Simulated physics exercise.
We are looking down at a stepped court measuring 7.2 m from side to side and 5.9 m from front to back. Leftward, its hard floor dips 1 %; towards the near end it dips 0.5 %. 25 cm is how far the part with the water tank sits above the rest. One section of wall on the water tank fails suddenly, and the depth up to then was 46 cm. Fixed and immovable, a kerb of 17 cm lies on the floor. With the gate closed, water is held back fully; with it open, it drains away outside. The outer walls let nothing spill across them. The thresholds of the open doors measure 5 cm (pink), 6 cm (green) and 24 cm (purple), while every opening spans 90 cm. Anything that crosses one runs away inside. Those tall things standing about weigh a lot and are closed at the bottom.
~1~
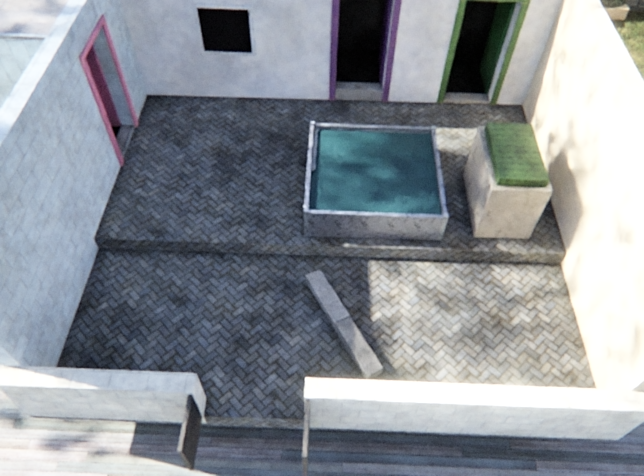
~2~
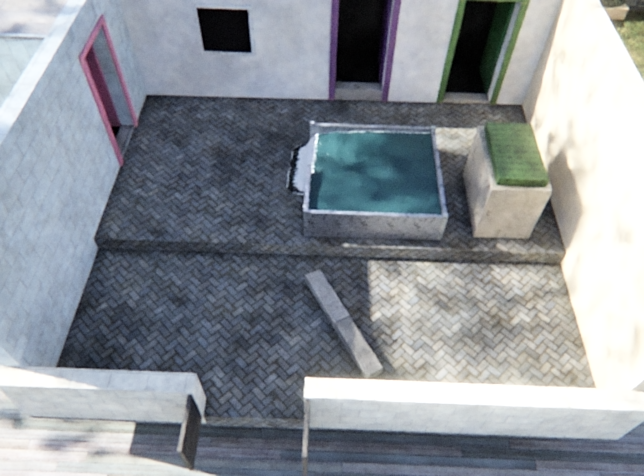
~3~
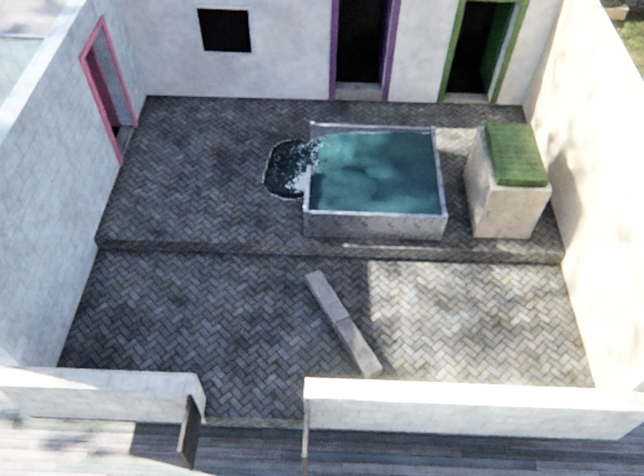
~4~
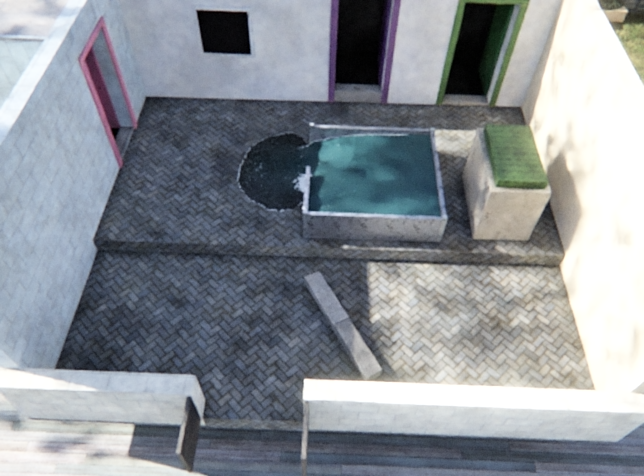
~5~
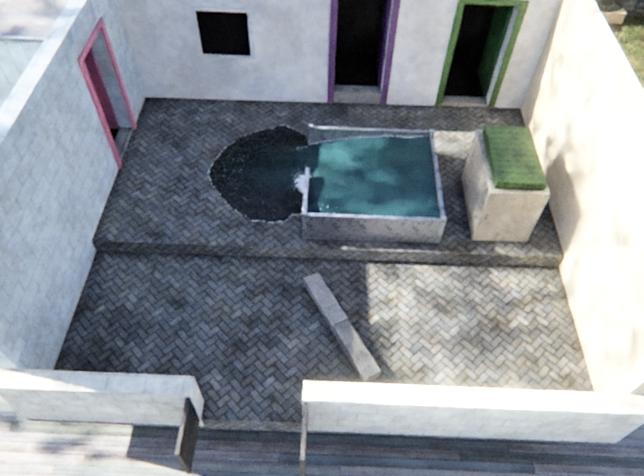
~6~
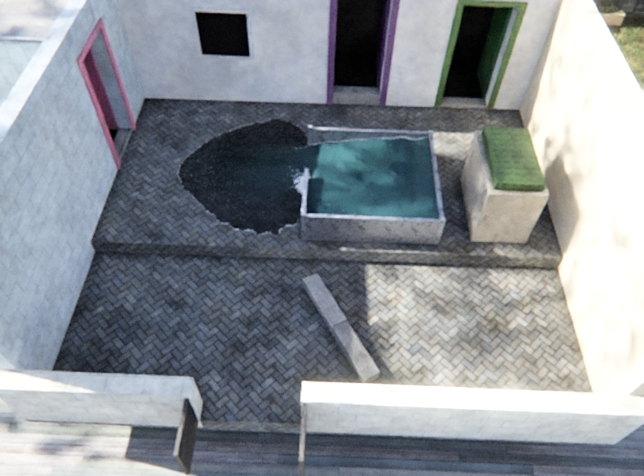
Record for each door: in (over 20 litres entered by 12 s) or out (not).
Log: Pink door in, green door out, purple door out.
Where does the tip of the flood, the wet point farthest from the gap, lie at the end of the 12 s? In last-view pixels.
Roughly at pixel (598, 416).
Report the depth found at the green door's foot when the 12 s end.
It averages close to 0.0 centimetres.
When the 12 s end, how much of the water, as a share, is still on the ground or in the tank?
Roughly 78 in a hundred.
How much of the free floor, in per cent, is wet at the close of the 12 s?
65 %.
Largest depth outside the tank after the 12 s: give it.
Depth max: Approx. 11 cm.
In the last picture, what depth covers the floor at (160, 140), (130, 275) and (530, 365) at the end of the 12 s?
Spot one 7 cm, spot two 5 cm, spot three 1 cm.
A moment later water covers 20 % of the floor and is deepest (26 cm) near (297, 166); pink door 8 cm at the sill, 1 L in, green door not reached, purple door not reached.
Soon after water covers 25 % of the floor and is deepest (32 cm) near (144, 102); pink door 13 cm at the sill, 42 L in, green door not reached, purple door not reached.
Next water covers 30 % of the floor and is deepest (20 cm) near (122, 160); pink door 18 cm at the sill, 132 L in, green door not reached, purple door not reached.
Later on water covers 50 % of the floor and is deepest (16 cm) near (44, 395); pink door 12 cm at the sill, 239 L in, green door not reached, purple door 1 cm at the sill, 0 L in.
At the end water covers 65 % of the floor and is deepest (11 cm) near (44, 395); pink door 7 cm at the sill, 285 L in, green door not reached, purple door 1 cm at the sill, 0 L in.
